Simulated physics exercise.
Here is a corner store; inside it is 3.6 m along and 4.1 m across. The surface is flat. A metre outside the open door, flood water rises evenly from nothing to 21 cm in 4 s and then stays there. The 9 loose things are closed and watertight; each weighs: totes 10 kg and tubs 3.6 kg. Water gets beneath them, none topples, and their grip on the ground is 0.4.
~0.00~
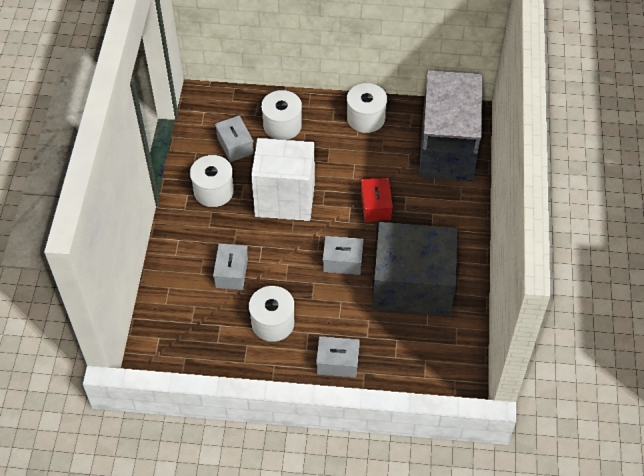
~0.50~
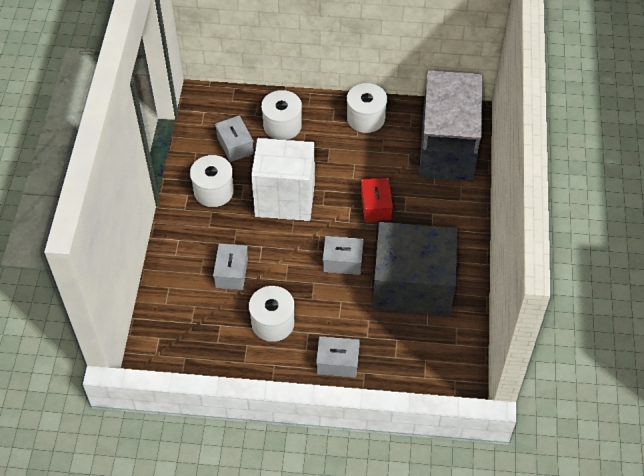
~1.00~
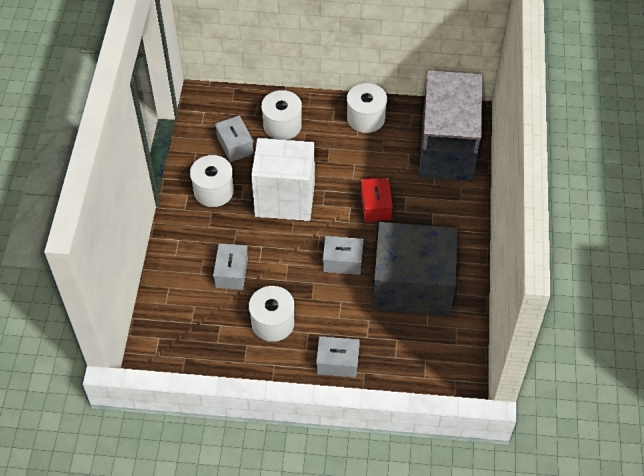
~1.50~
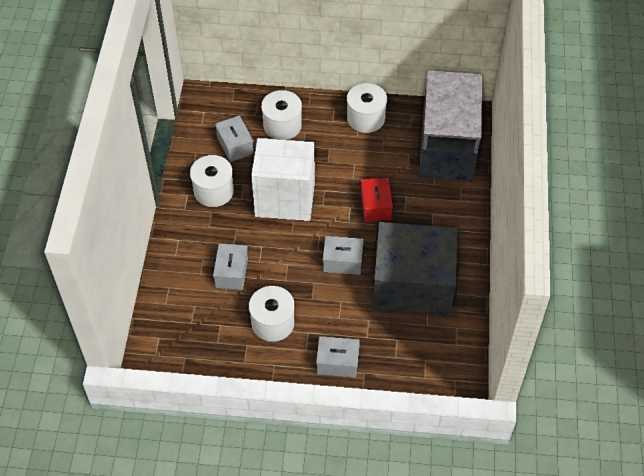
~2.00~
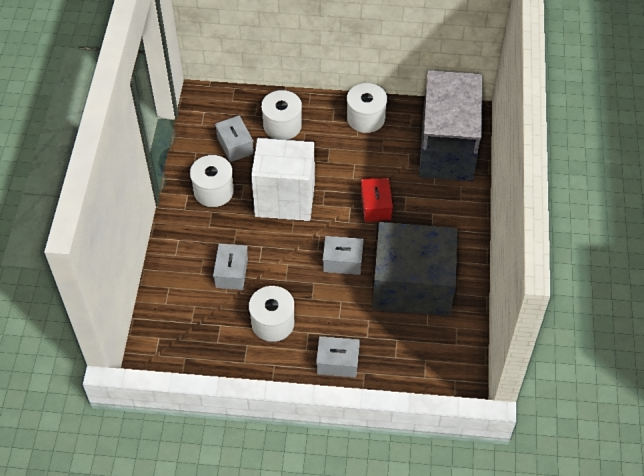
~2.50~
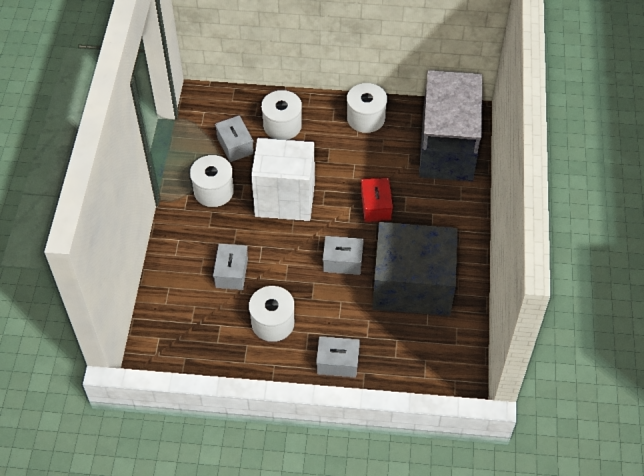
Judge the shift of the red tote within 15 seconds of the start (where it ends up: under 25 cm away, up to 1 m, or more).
Red tote ends far away.
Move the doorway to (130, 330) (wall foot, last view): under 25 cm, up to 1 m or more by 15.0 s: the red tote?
In that case the red tote travels far.
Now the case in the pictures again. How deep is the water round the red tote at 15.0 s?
Roughly 12 cm.
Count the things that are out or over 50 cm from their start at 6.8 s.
By then 3.
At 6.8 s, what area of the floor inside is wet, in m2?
Some 12.0 m2.
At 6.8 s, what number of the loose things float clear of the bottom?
I count 3.
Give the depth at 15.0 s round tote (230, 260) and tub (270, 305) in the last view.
Roughly 14 and 15 cm.
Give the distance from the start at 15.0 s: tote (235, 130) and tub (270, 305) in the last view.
In turn: 350 cm, 120 cm.
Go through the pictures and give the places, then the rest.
In the first frame, the red tote at (377, 193) rests on the ground; water covers 0.0 m2; 0 of 9 have shifted.
In the second frame, the red tote at (377, 193), on the bottom; water covers 0.0 m2; 0 of 9 have shifted.
In the third frame, the red tote at (377, 193), on the bottom; 0.0 m2 under water; 0 of 9 have shifted.
In the fourth frame, the red tote at (377, 193) rests on the ground; 0.0 m2 under water; 0 of 9 have shifted.
In the fifth frame, the red tote at (377, 193) rests on the ground; 0.0 m2 under water; 0 of 9 have shifted.
In the sixth frame, the red tote at (377, 193), on the bottom; 0.5 m2 under water; 0 of 9 have shifted.
After 3.5 s the red tote is near (377, 193), 0.0 m from its start, aground; 0 afloat.
After 6.8 s the red tote is near (377, 194), 0.0 m from its start, aground; 3 afloat.
After 11.0 s the red tote is near (290, 232), 1.1 m from its start, afloat; 8 afloat.
After 15.0 s the red tote is near (287, 308), 1.7 m from its start, afloat; 9 afloat.
